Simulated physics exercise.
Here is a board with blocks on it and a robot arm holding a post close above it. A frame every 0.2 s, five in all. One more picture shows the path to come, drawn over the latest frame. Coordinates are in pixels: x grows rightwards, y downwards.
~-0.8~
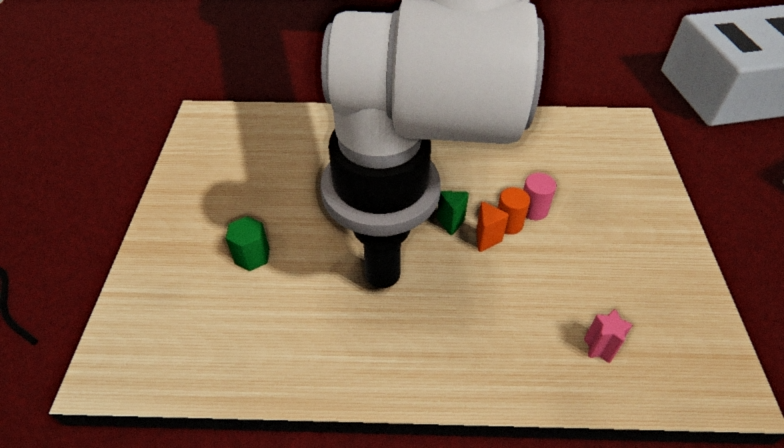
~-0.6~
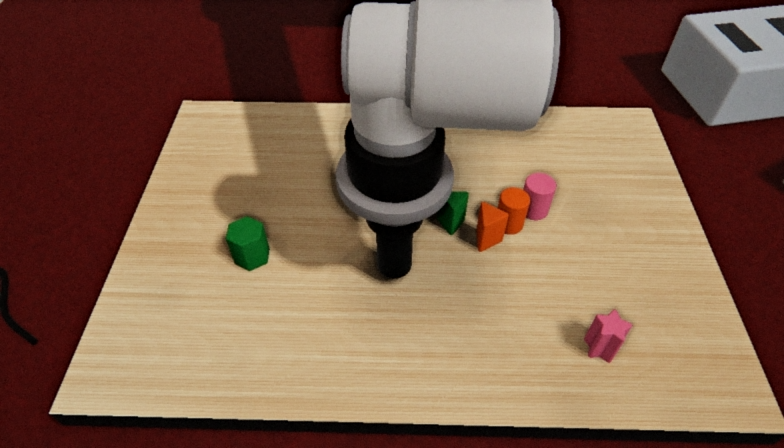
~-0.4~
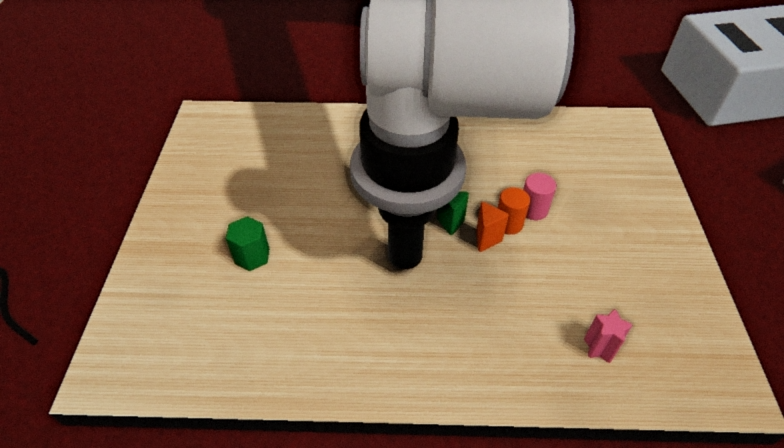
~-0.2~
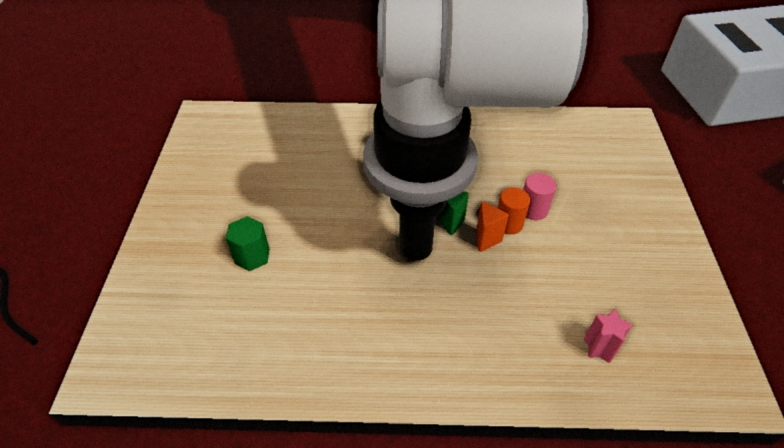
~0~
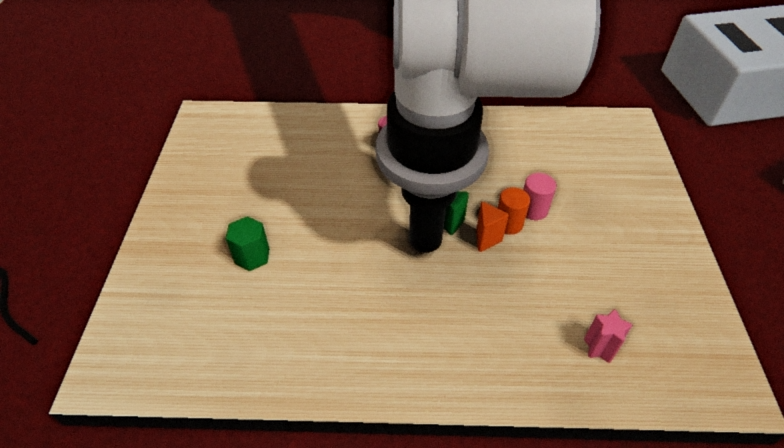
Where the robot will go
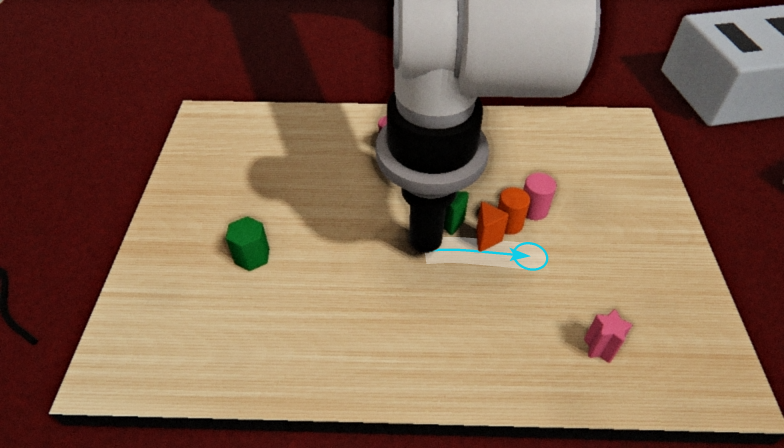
A robot arm moves its black post slightly right and away above the still blocks.
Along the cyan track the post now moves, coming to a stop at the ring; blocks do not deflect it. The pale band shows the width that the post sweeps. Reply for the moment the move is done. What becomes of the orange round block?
From what I can tell, it won't keep its place.
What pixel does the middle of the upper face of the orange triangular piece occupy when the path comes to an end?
It should be at about (542, 210).
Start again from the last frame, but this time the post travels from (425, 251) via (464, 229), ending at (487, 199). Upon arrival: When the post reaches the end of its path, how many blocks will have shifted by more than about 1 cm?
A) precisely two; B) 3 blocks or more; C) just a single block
C - just a single block.
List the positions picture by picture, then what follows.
The first picture shows tip of the post (383, 274), middles of tops, green triangular piece (454, 197), orange triangular piece (492, 213), orange round block (515, 197), pink round block (541, 183).
The second picture shows post (394, 265), nothing pushed.
The third picture shows post (405, 256), nothing pushed.
The fourth picture shows post (416, 248), nothing pushed.
The fifth picture shows post (426, 240), green triangular piece partly hidden, orange triangular piece (492, 213), orange round block (515, 197), pink round block (541, 183).
The line goes from (425, 251) through (477, 251) to (530, 256).
What follows on the original path. One third of the way, post (462, 239); nothing pushed yet.
Two thirds of the way, post (497, 242); orange triangular piece (518, 213), turned 40° anticlockwise; orange round block (520, 193); pink round block (542, 181).
At the end, post (534, 245); green triangular piece unmoved; orange triangular piece (542, 210), turned 65° anticlockwise; orange round block (504, 198); pink round block (549, 161).
